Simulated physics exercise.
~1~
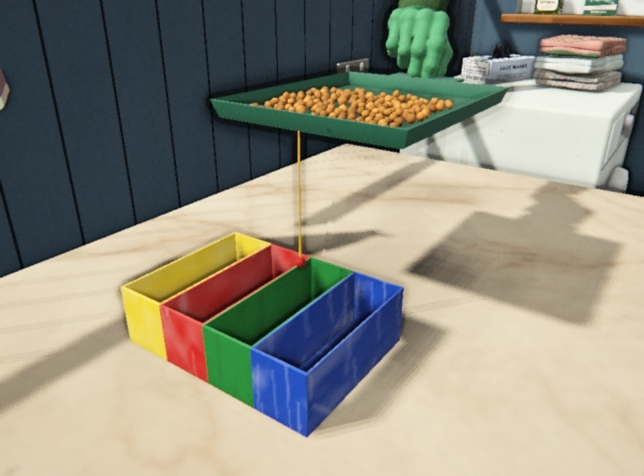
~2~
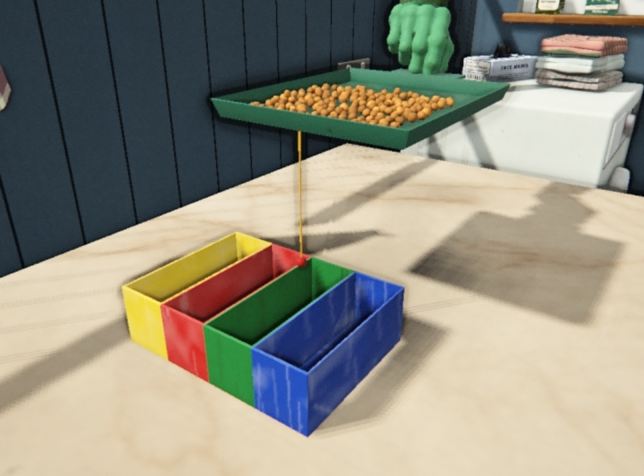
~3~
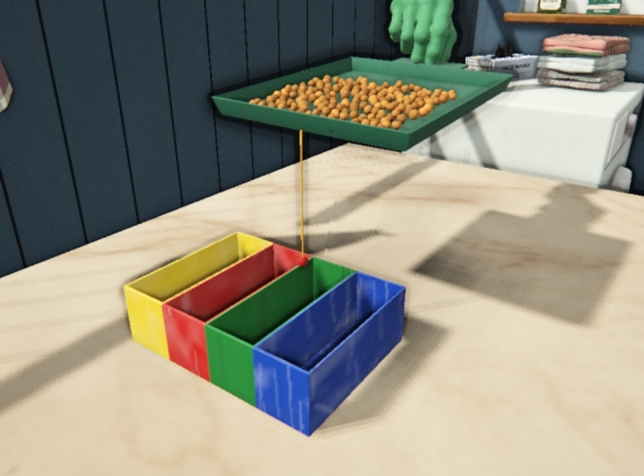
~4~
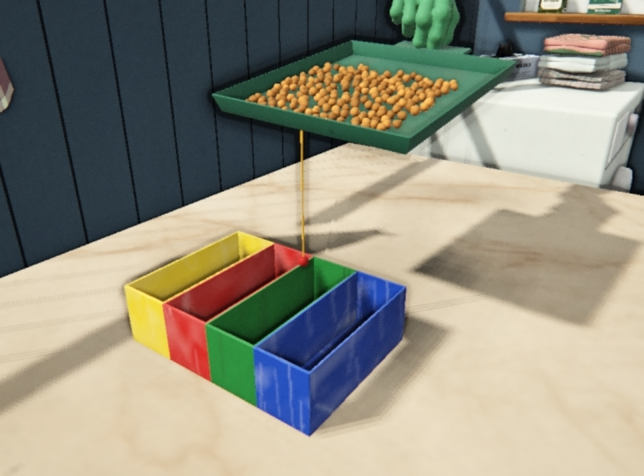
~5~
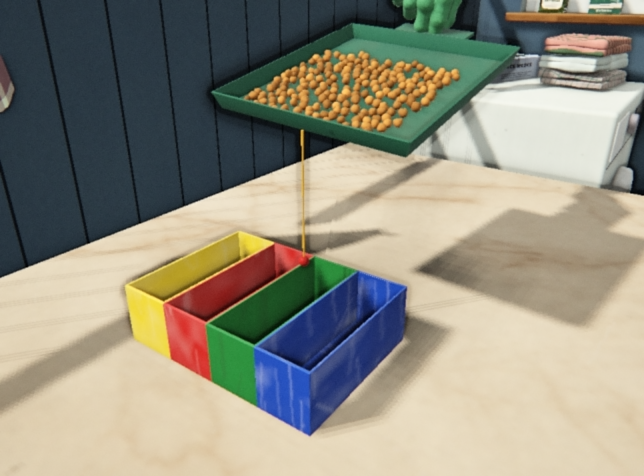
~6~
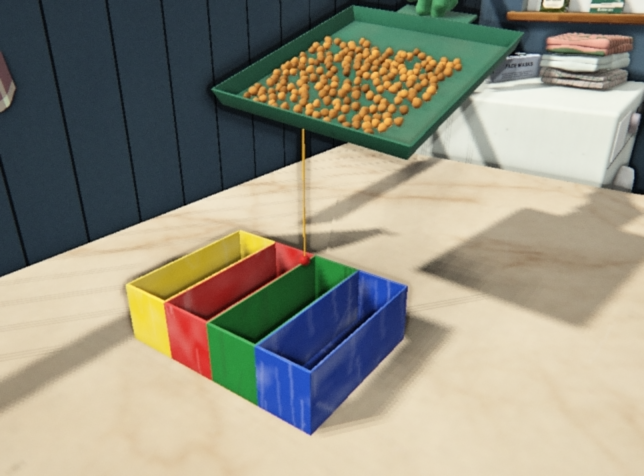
A green rimmed tray of roasted chickpeas, with a green hand at its far side, tilts gradually toward the viewer, its right front corner dipping lowest as the load spreads slightly. Below the tray's front edge hangs a thread, above a long box with yellow, red, green and blue cells from left to right. The nearly still, slightly raised view shows a pale marble-like tabletop, dark panelled wall and folded cloths behind.
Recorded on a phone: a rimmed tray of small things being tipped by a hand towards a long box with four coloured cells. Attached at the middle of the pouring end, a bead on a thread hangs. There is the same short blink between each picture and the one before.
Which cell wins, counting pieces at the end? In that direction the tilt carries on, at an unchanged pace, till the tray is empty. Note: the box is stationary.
The blue cell wins.
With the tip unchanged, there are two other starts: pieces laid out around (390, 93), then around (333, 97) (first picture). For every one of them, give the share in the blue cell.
Try 1: 40 %; try 2: 40 %.
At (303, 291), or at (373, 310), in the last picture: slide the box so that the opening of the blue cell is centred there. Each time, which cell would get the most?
With the first placing it's the blue cell, with the second it's the cell in blue.
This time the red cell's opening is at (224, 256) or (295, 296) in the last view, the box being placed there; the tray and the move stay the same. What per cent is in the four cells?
It would be roughly 30 per cent in the first placement and roughly 100 per cent in the second.
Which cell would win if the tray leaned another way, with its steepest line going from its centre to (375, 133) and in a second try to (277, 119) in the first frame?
Try 1 - the cell in blue / try 2 - the cell in yellow.
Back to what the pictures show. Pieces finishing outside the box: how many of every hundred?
About 30 %.
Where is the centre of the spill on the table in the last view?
Near (429, 396).
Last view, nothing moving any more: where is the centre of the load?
Roughly at (336, 370).
Shortly afterwards, tray tipped steeply; all but a few on the tray; only a few falling or outside the box.
Next, tray tipped right over; the bulk on the tray; only a few in the blue cell; only a few in the green cell; a little falling or outside the box.
Some moments later, tray tipped past a quarter turn; near a third in the blue cell; near a quarter in the green cell; only a few in the red cell; near a third falling or outside the box.
In the end, tray tipped past a quarter turn; near a third in the blue cell; near a quarter in the green cell; only a few in the red cell; none at all in the yellow cell; near a third outside the box.
